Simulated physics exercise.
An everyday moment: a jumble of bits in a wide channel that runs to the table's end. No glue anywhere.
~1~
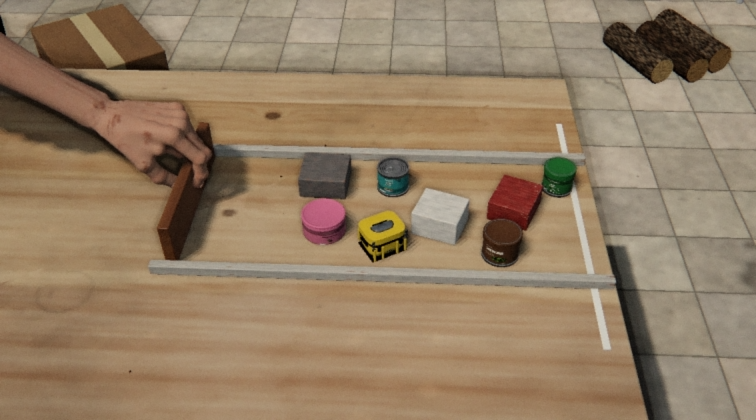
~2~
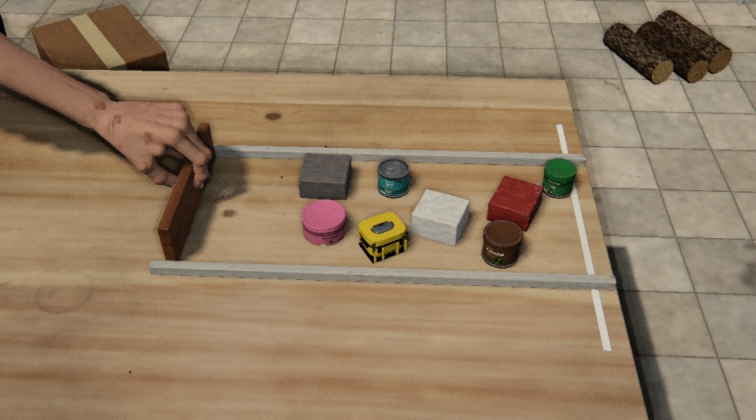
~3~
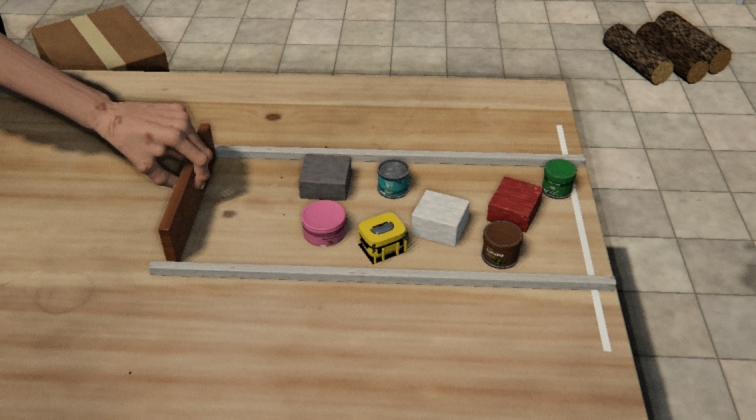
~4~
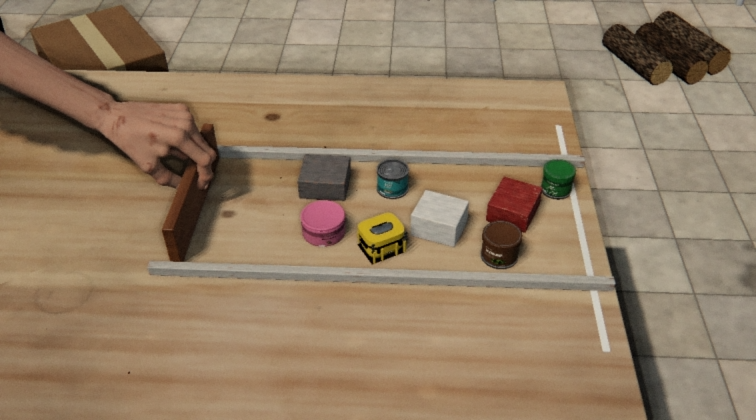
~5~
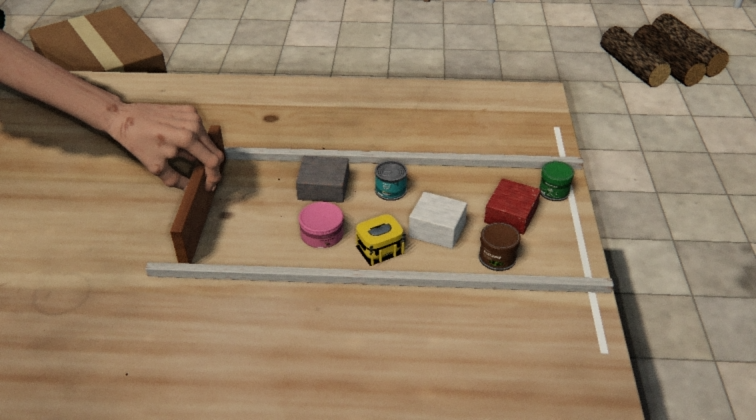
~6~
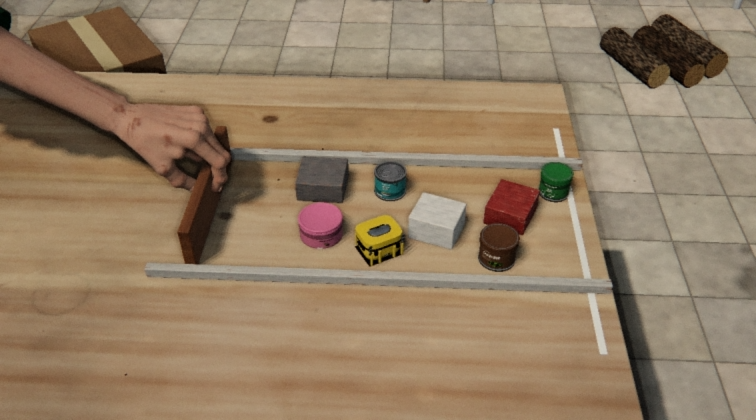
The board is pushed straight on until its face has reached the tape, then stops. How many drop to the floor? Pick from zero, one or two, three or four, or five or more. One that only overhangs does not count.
In the end the number that fall off is five or more.
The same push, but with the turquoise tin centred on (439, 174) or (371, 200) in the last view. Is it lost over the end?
The turquoise tin is lost; survives.
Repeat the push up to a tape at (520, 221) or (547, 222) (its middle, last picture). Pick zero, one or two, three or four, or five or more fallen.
Taking them in turn, one to two; five or over.
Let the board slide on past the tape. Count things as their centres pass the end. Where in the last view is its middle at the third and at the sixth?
Near (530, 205) and (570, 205).
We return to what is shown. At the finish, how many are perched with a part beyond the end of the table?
Overhanging: 2.
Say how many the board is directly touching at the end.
The number is 2.
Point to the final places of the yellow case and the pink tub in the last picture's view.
The yellow case at (609, 264), the pink tub at (604, 238).
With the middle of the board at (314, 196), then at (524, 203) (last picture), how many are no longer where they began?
The counts are 2 and 8.
Soon after, none off yet; green tin at rest near (556, 182); red block at rest near (512, 206); brown pot at rest near (498, 247).
After that, none off yet; green tin displaced about its own width near (566, 172); red block displaced about its own width near (562, 198); brown pot displaced about its own width near (525, 254).
In the end, the number that fall off is five or more; gone, grey block, turquoise tin, white block, brown pot, red block and green tin.
